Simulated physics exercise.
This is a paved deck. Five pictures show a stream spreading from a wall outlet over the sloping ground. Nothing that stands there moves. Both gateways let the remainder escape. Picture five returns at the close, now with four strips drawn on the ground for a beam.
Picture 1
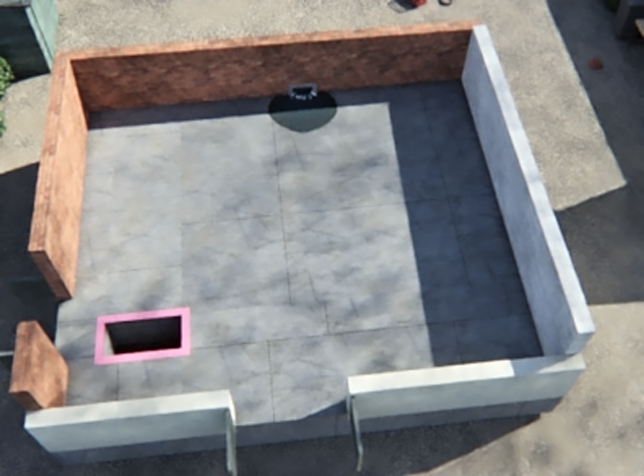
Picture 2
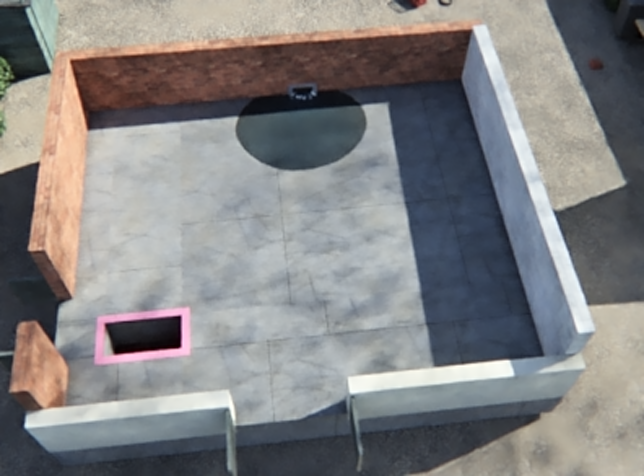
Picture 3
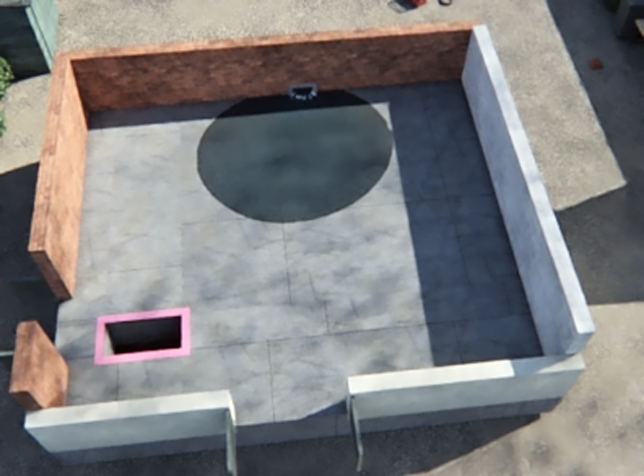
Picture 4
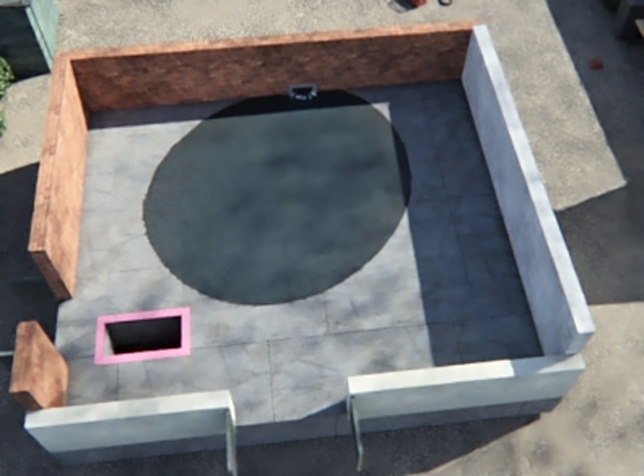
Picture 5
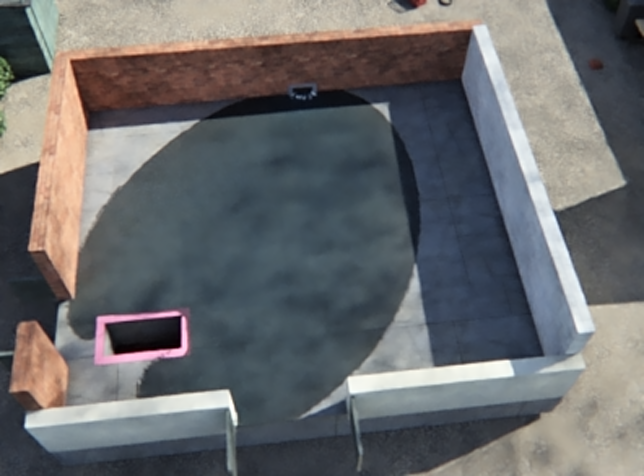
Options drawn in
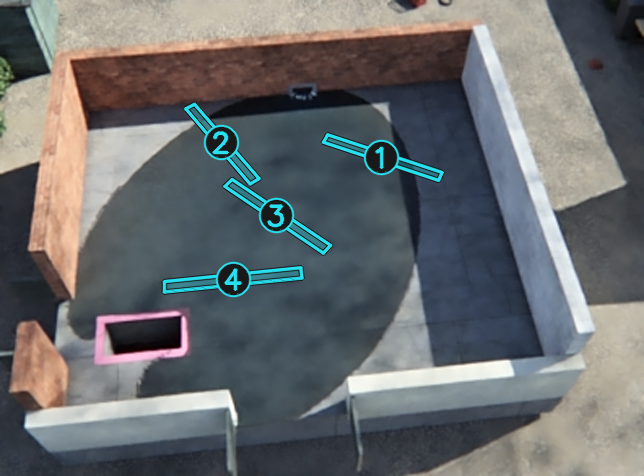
Dark water spreading from an outfall at the back wall across a walled paved deck, reaching a pink-edged drain at lower left.
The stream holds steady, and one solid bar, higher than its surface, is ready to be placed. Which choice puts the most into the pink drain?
1.
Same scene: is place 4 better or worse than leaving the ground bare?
Worse.
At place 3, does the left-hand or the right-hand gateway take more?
The right one.
On the marked copy, 1 from (325, 138) to (440, 176); 2 from (190, 106) to (254, 181); 3 from (228, 182) to (326, 249); 4 from (164, 286) to (301, 272).
With 1, about 50 % of the stream runs into the pink drain, about 50 % out by the gates.
With 2, about 34 % of the stream runs into the pink drain, about 66 % out by the gates.
With 3, about 35 % of the stream runs into the pink drain, about 65 % out by the gates.
With 4, about 34 % of the stream runs into the pink drain, about 66 % out by the gates.
